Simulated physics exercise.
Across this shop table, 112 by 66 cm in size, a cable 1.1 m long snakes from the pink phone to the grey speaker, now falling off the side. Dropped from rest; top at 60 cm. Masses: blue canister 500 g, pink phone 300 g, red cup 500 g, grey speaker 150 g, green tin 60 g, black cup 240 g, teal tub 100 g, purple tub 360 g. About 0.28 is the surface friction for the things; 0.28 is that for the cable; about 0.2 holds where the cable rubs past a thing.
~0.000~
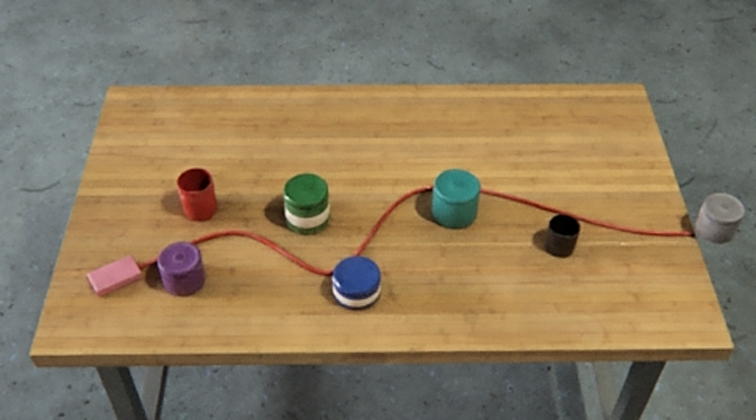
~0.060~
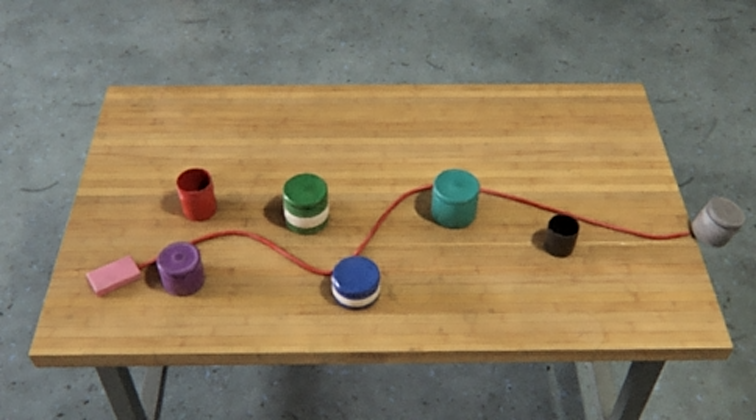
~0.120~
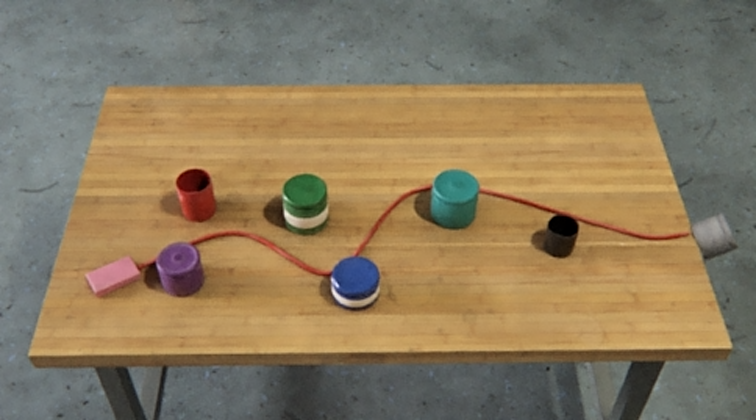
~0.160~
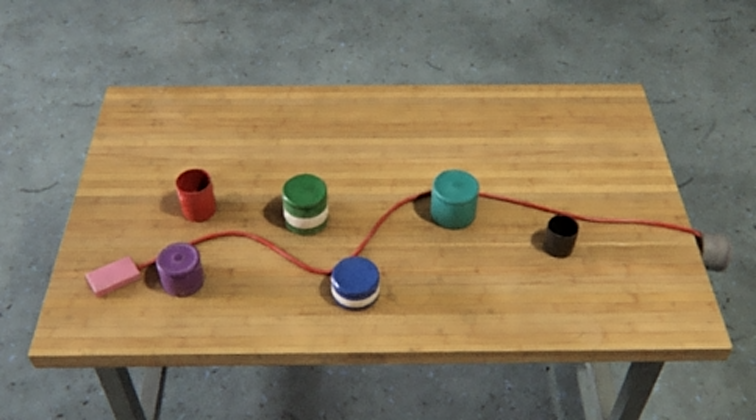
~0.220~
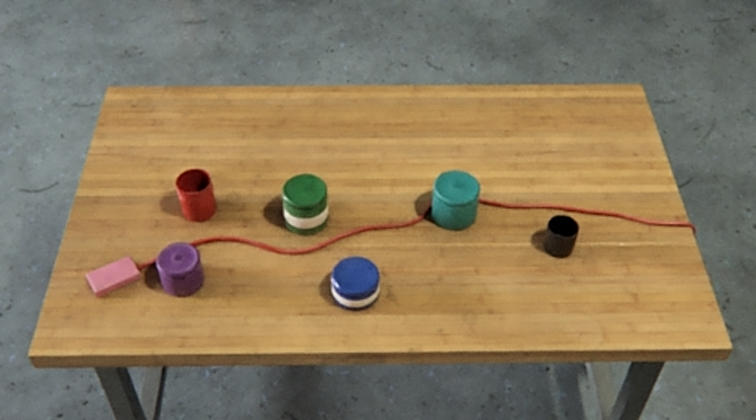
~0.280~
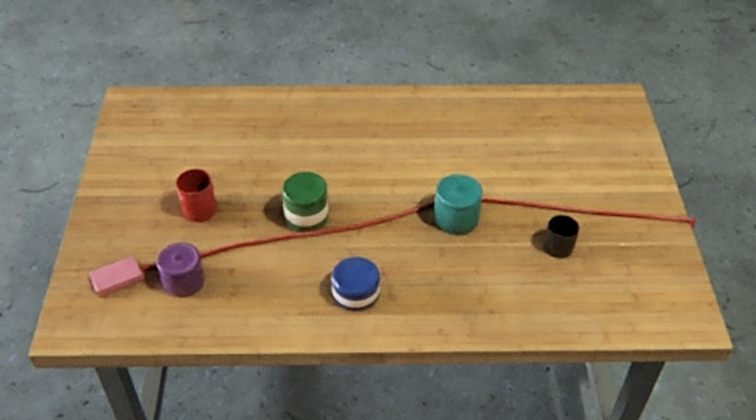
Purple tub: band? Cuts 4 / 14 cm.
Low.
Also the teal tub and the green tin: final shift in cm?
Final places, approx.: Teal tub 15 cm off, green tin 2 cm off.
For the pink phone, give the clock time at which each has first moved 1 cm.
Estimate for the pink phone: Near 0.30 seconds.
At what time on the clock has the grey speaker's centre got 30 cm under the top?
On the clock: Never.
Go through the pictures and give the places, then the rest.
In the first frame, purple tub (179, 257); cable runs through (630, 230) (508, 197) (396, 204) (318, 271) (208, 237).
In the second frame, grey speaker (723, 211); cable runs through (628, 231) (396, 203) (207, 237).
In the third frame, grey speaker (714, 237); cable runs through (627, 232) (395, 204) (207, 238).
In the fourth frame, grey speaker (708, 251); cable runs through (639, 221) (399, 204) (207, 238).
In the fifth frame, grey speaker (690, 278); cable runs through (678, 223) (208, 240).
In the sixth frame, purple tub (178, 258); cable runs through (587, 211) (345, 228) (217, 250).
After 0.5 s, the cable's tail end at (168, 268); grey speaker over the edge, teal tub 12 cm off its start, pink phone 5 cm off its start.
After 0.7 s, the cable's tail end at (176, 261); purple tub 1 cm off its start, teal tub 13 cm off its start, grey speaker over the edge.
After 1.0 s, the cable's tail end at (176, 261); purple tub 1 cm off its start at (183, 260), teal tub 13 cm off its start at (480, 239), pink phone 6 cm off its start at (150, 262).
After 1.2 s, the cable's tail end at (176, 261); purple tub 1 cm off its start, teal tub 13 cm off its start, pink phone 6 cm off its start.
After 2.4 s, the cable's tail end at (176, 261); purple tub 1 cm off its start at (183, 260), teal tub 13 cm off its start at (480, 239), grey speaker over the edge, pink phone 6 cm off its start at (150, 262).
